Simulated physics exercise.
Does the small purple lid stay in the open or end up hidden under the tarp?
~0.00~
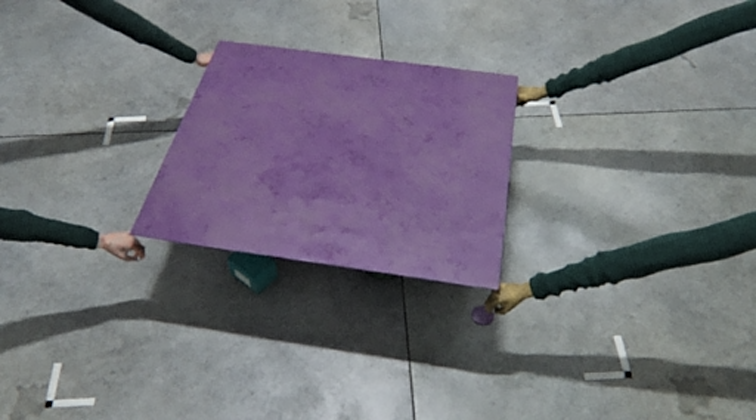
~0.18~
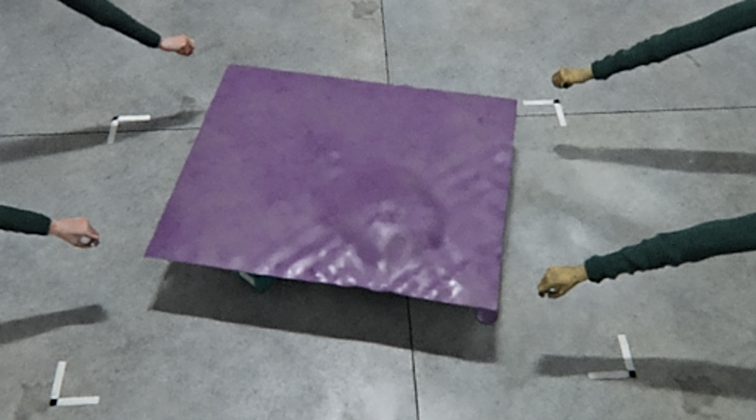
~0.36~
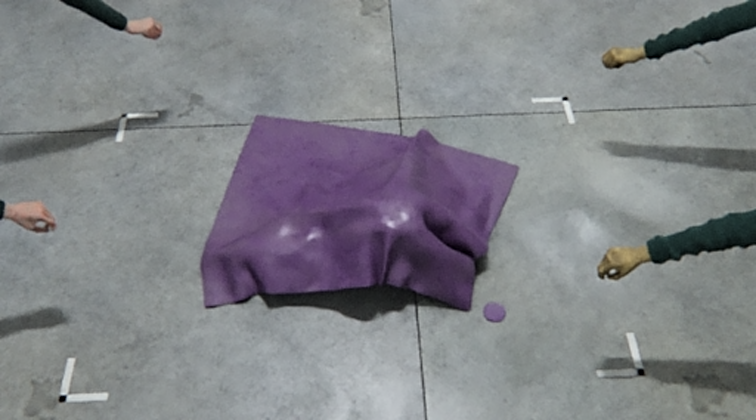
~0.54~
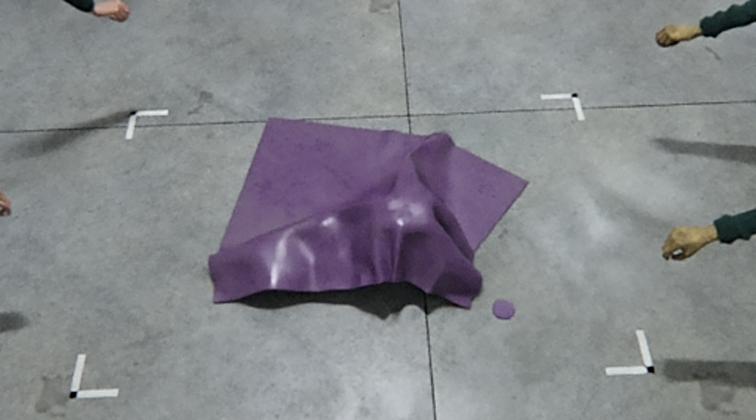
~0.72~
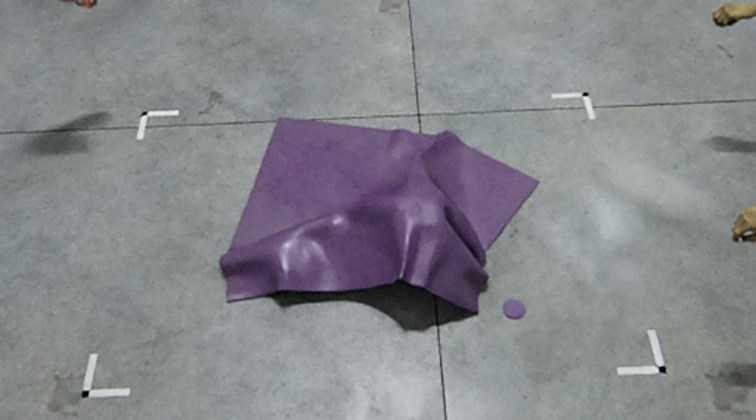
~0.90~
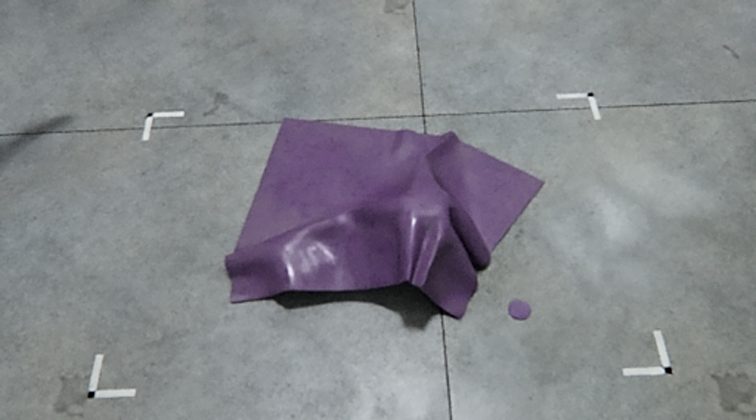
The small purple lid stays in the open, lying on the floor just to the right of the crumpled tarp.
